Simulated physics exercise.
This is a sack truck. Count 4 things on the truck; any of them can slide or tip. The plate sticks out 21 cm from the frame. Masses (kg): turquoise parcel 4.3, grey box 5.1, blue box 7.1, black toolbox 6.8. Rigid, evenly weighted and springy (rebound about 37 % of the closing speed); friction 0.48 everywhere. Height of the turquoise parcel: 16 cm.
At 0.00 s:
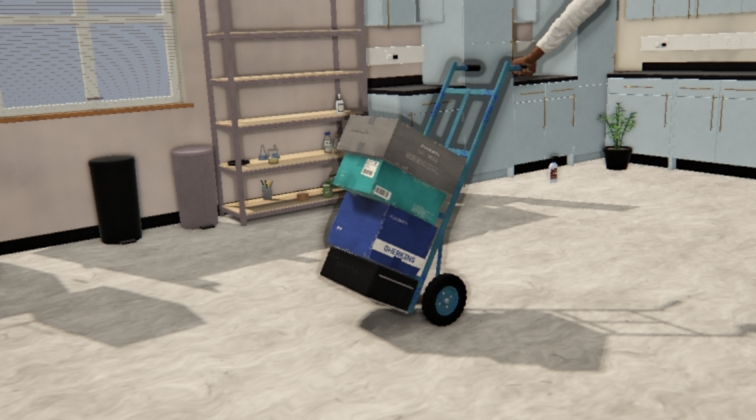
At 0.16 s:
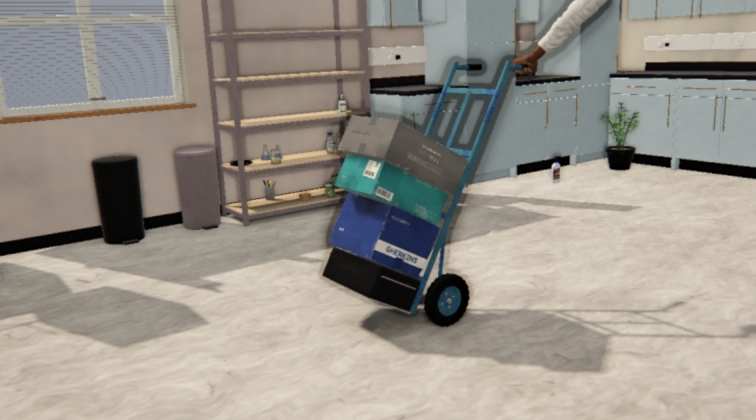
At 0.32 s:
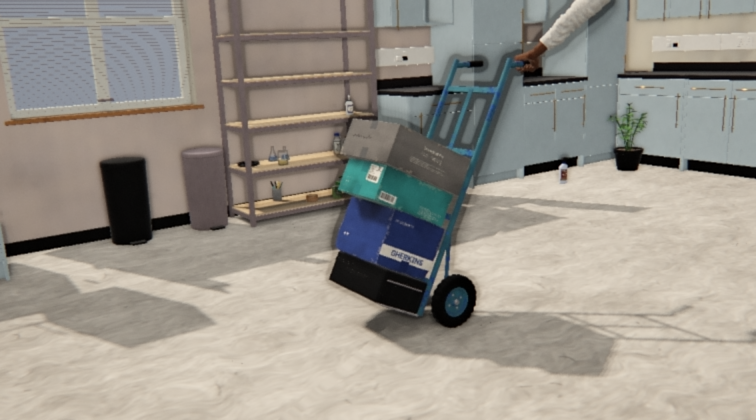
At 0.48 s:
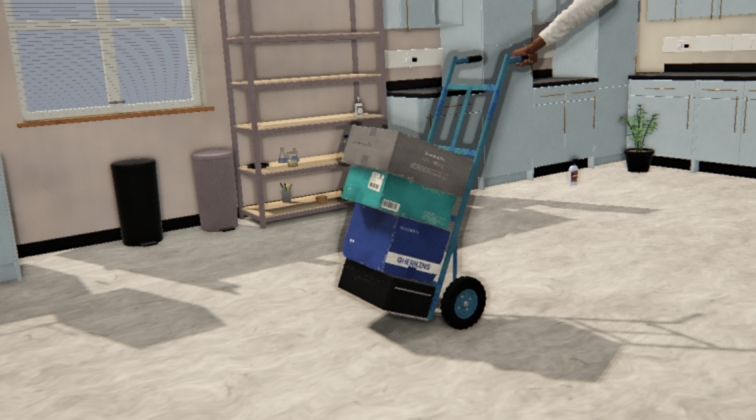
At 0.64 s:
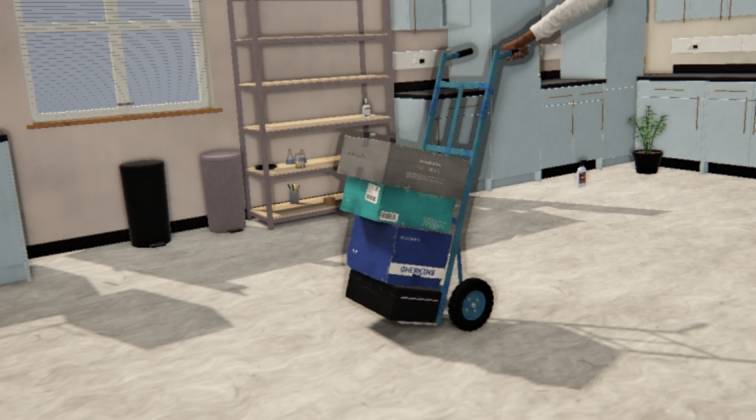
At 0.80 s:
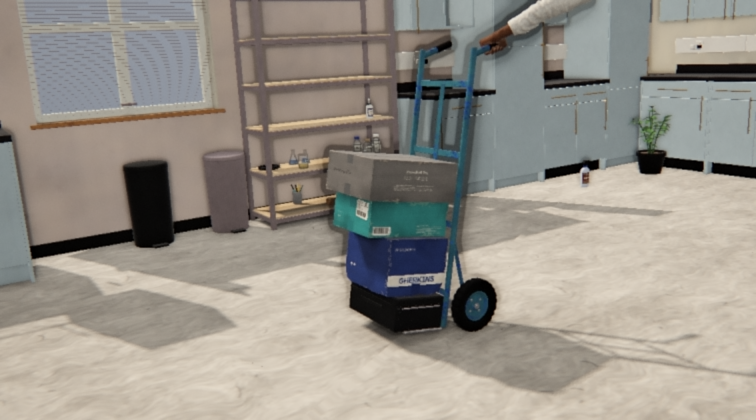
In a kitchen, a hand tilts a blue sack truck stacked with four boxes toward upright.
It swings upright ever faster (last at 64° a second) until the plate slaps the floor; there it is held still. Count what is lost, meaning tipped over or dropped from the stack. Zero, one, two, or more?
Things lost: Three or more.
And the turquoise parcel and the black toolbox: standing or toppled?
The turquoise parcel topples; the black toolbox keeps standing.
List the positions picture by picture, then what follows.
In the first picture, 30° short of upright; turquoise parcel (390, 189); grey box (401, 154).
In the second picture, 29° short of upright; blue box (383, 235); black toolbox (371, 278).
In the third picture, 27° short of upright; blue box (388, 238); black toolbox (377, 281).
In the fourth picture, 23° short of upright; blue box (394, 243); black toolbox (386, 287).
In the fifth picture, 17° short of upright; blue box (398, 250); black toolbox (392, 294).
In the sixth picture, 10° short of upright; turquoise parcel (391, 214); grey box (391, 176).
After 1.60 s, truck upright; turquoise parcel and grey box now dropped from the stack; blue box tipped 38° from how it sat; black toolbox tipped 12° from how it sat.
After 1.90 s, truck upright; blue box now dropped from the stack.
At rest (2.9 s), dropped from the stack, turquoise parcel, grey box and blue box; black toolbox in place, give or take 10 cm. Seen from the same camera at the end, turquoise parcel near (215, 339), grey box near (116, 400).
